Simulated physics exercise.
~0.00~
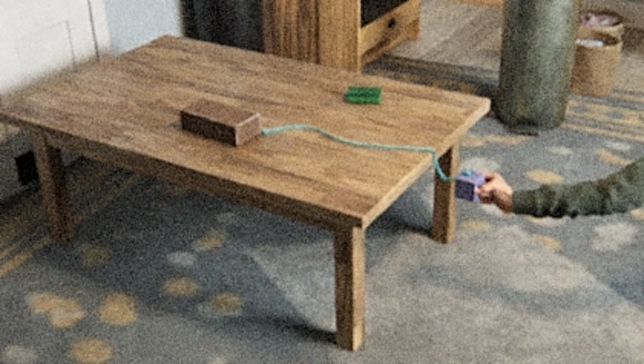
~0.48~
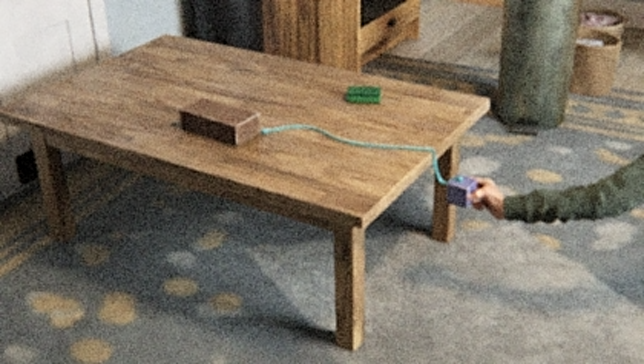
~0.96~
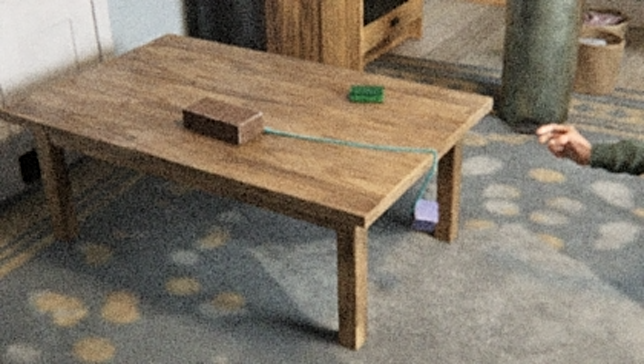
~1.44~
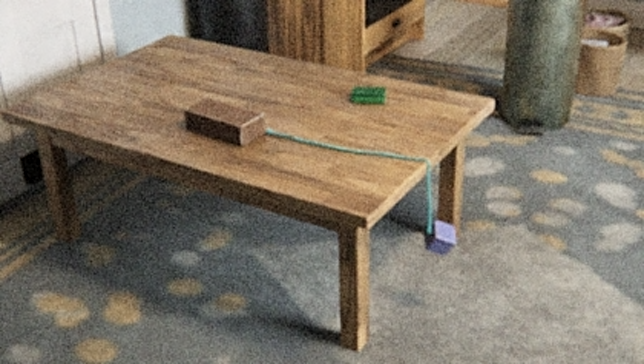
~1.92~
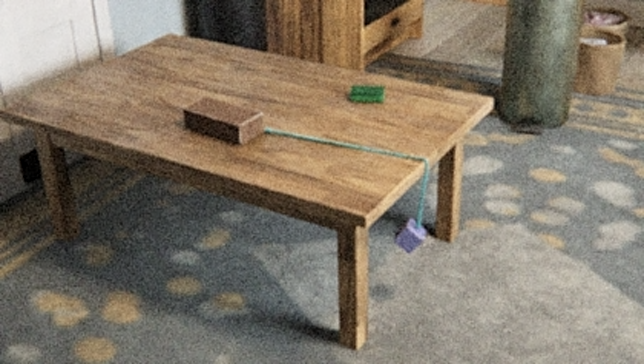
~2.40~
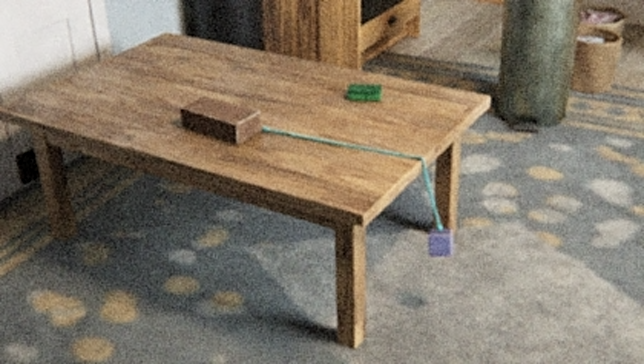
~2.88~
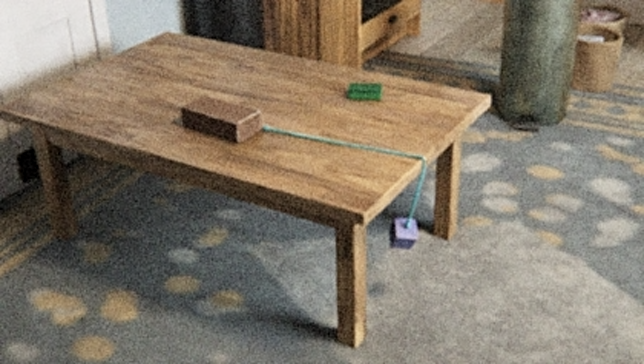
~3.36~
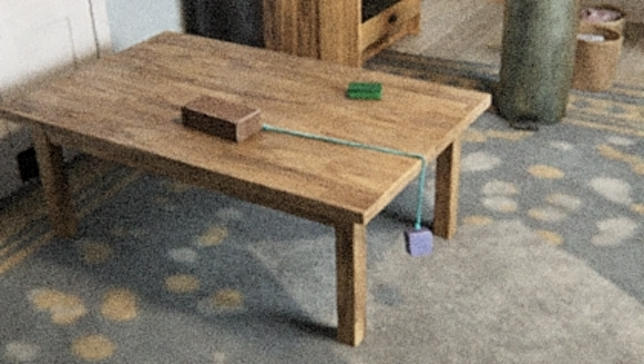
The video shows a hand holding a small blue-purple block beside a wooden table, tied by a teal lace to a brick on top near a green sponge. The hand lets go and withdraws, and the block drops, swinging below the table edge while brick and sponge stay put.
